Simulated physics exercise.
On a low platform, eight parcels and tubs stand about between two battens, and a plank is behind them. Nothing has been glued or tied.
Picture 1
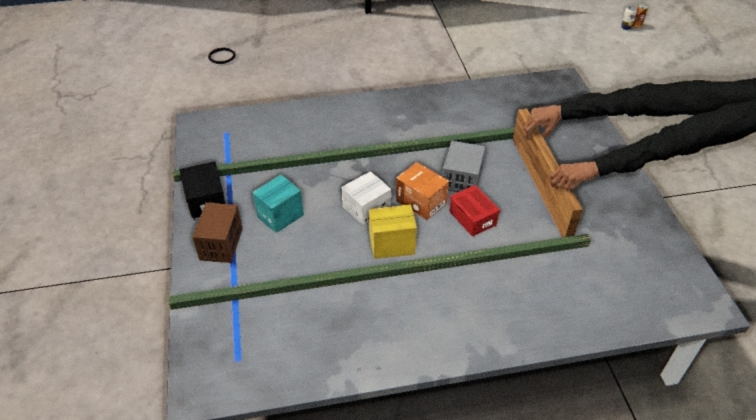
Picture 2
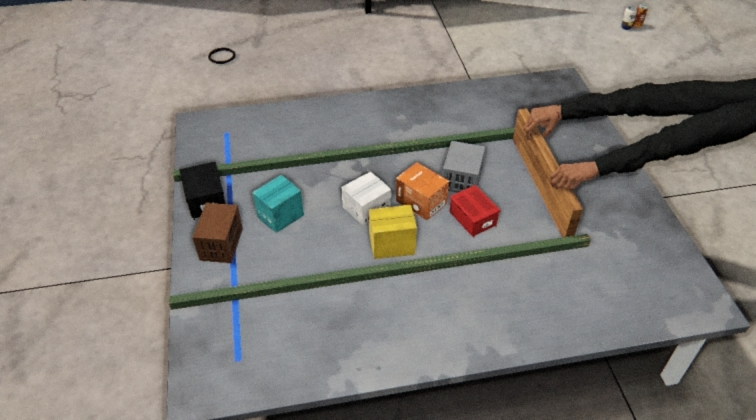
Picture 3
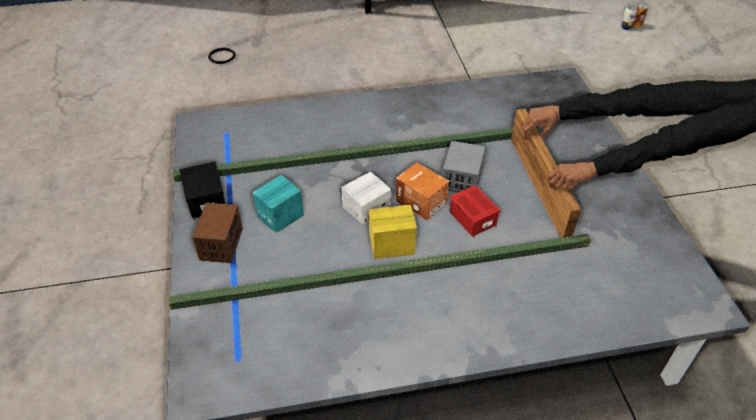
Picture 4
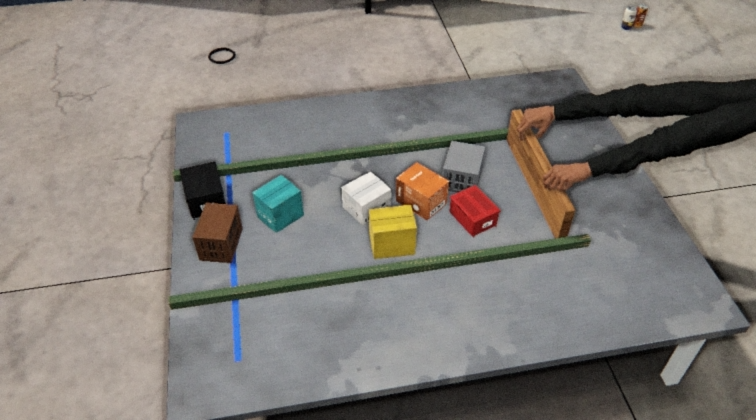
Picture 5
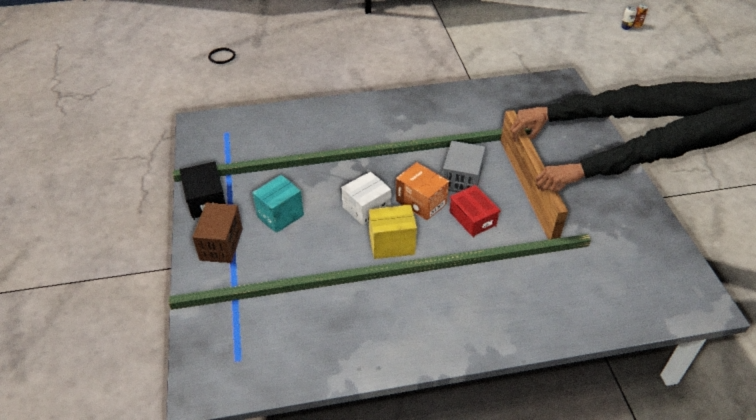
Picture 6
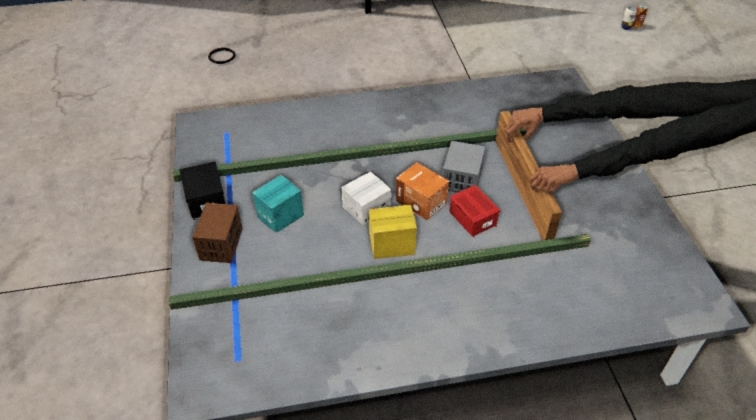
Wooden plank gripped by two hands sliding slightly left between green battens, while eight coloured boxes ahead of it stay still.
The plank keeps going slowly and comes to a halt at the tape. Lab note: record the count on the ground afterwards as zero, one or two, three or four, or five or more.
Looks to me like the count going over is a three or a four.
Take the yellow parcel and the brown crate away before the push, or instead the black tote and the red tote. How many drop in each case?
The first count is 2 and the second is 3.
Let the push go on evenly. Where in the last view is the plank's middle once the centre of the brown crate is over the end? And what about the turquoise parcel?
The middle is at (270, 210) when it's the brown crate, and at (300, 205) when it's the turquoise parcel.
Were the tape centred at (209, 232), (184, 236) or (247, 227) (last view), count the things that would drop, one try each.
Per try: 6; 8; 3.
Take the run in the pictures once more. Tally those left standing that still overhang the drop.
Overhanging: 3.
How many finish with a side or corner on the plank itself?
Contact count: 2.
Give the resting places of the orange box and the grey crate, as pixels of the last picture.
For the orange box it's (175, 222), and for the grey crate it's (211, 204).
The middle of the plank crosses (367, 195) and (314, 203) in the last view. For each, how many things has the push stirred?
First 7, then 8.
Early on, none off yet; black tote at rest near (204, 191); brown crate at rest near (219, 233); turquoise parcel moving near (275, 204).
Finally, the number that fall off is three or four; lost, white parcel, turquoise parcel and brown crate.
